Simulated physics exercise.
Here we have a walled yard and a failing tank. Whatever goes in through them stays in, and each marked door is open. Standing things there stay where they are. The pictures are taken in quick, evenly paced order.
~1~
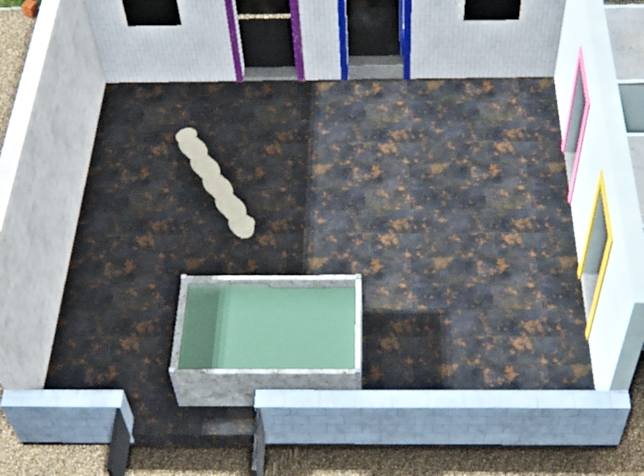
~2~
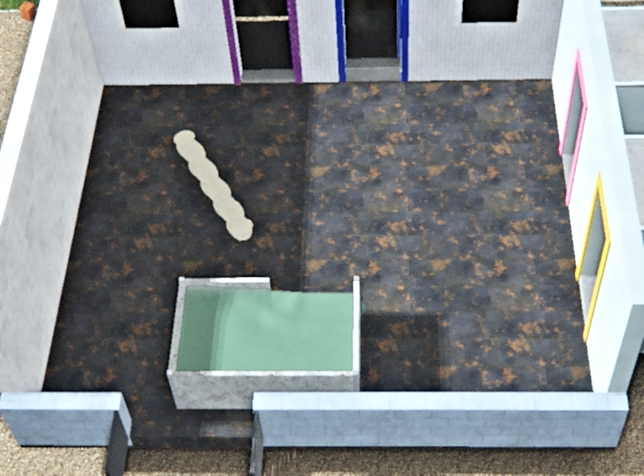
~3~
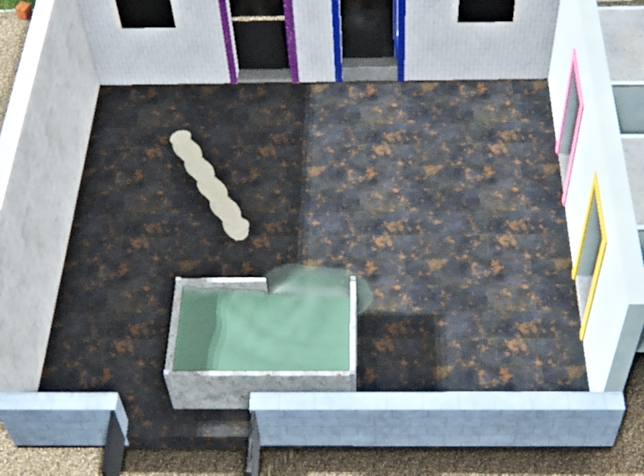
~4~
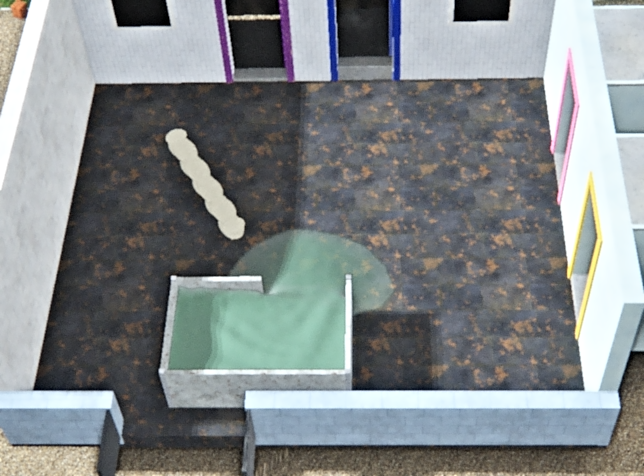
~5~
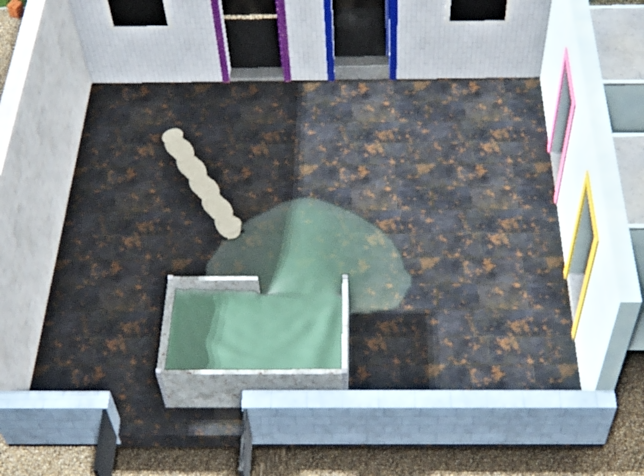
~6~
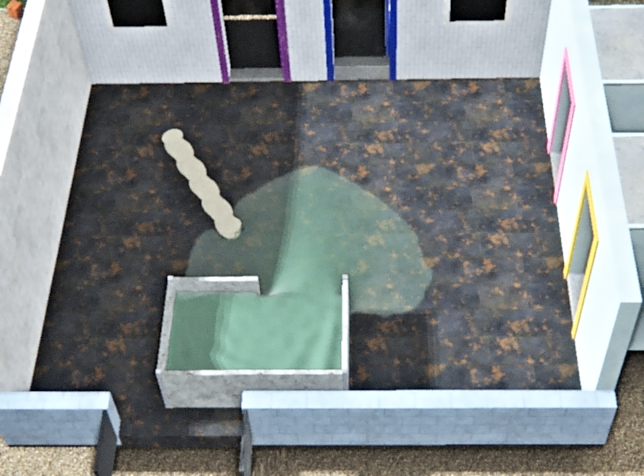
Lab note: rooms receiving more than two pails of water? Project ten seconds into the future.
At the end, I expect the yellow door to see two buckets at most. I expect the purple door to see over two buckets. I expect the blue door to see two buckets at most. I expect the pink door to see over two buckets.
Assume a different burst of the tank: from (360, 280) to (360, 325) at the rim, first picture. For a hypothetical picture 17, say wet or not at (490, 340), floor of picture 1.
Verdict: Wet.
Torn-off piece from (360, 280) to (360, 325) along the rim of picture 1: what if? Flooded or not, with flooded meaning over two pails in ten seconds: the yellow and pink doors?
Yellow door: Exceeds the limit; pink door: Exceeds the limit.
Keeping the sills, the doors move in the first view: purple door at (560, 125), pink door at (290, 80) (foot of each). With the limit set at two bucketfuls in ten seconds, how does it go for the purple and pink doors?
I reckon the purple door breaks the limit, and the pink door breaks the limit.
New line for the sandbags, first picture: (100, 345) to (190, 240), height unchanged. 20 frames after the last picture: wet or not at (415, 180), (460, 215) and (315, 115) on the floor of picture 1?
First spot inundated, second inundated, third inundated.
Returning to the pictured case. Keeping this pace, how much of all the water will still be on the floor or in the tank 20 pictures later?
Roughly 94 per cent.
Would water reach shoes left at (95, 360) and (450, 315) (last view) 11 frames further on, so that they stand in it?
Going in order, I'd call them bone-dry and bone-dry.
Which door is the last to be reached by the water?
That is the yellow-painted one.
A moment on, water covers 35 % of the floor; the yellow door not reached, the purple door not reached, the blue door wet at the sill, nothing in, the pink door not reached.
Next, water covers 50 % of the floor; the yellow door not reached, the purple door over two buckets in, the blue door wet at the sill, nothing in, the pink door wet at the sill, nothing in.
Then, water covers 55 % of the floor; the yellow door not reached, the purple door far over two buckets in, the blue door wet at the sill, nothing in, the pink door over two buckets in.
Later, water covers 70 % of the floor; the yellow door wet at the sill, nothing in, the purple door far over two buckets in, the blue door wet at the sill, nothing in, the pink door over two buckets in.
In the end, water covers 95 % of the floor; the yellow door wet at the sill, nothing in, the purple door far over two buckets in, the blue door wet at the sill, nothing in, the pink door far over two buckets in.
